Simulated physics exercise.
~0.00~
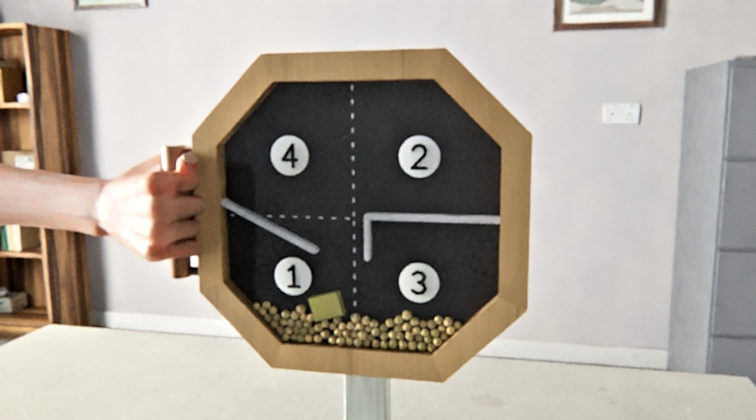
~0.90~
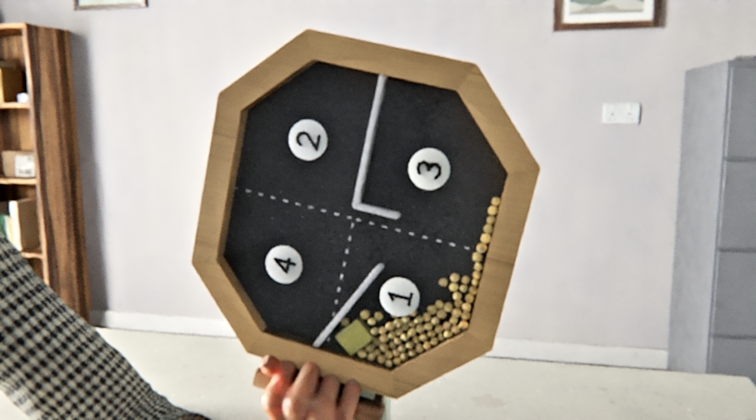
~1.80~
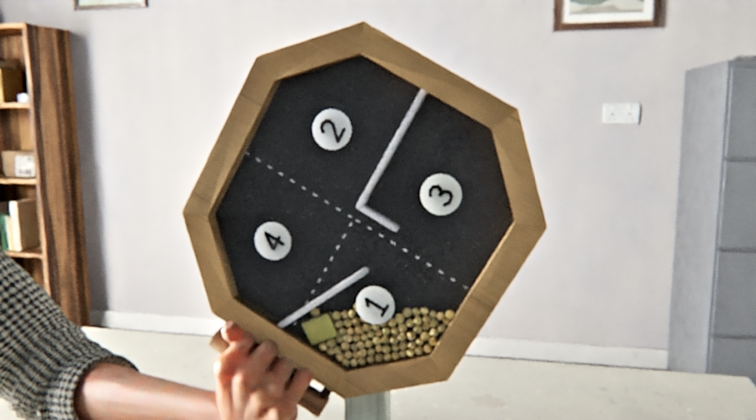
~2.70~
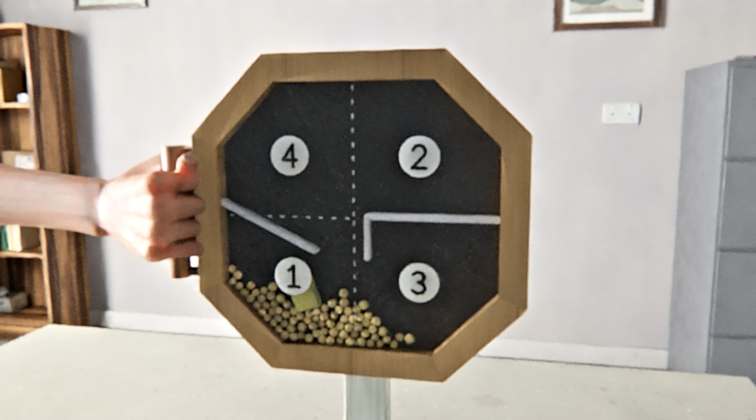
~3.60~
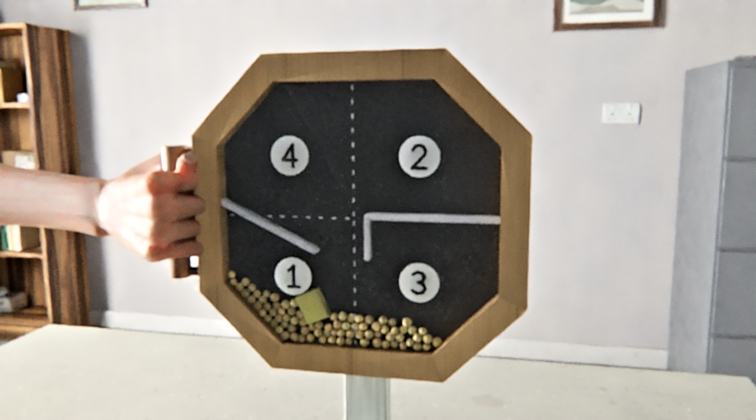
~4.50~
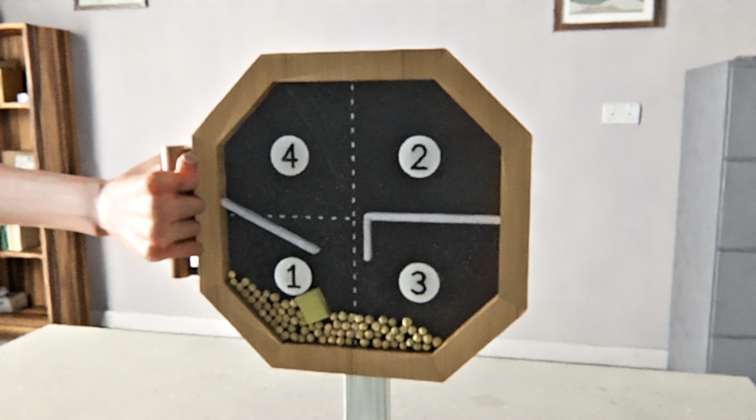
An eight-sided upright box, turned anticlockwise by a hand and then swung back level, sent its small round beans and loose yellow block sliding into one corner, before they spread out again along the bottom, mostly at the lower left, and lay still.
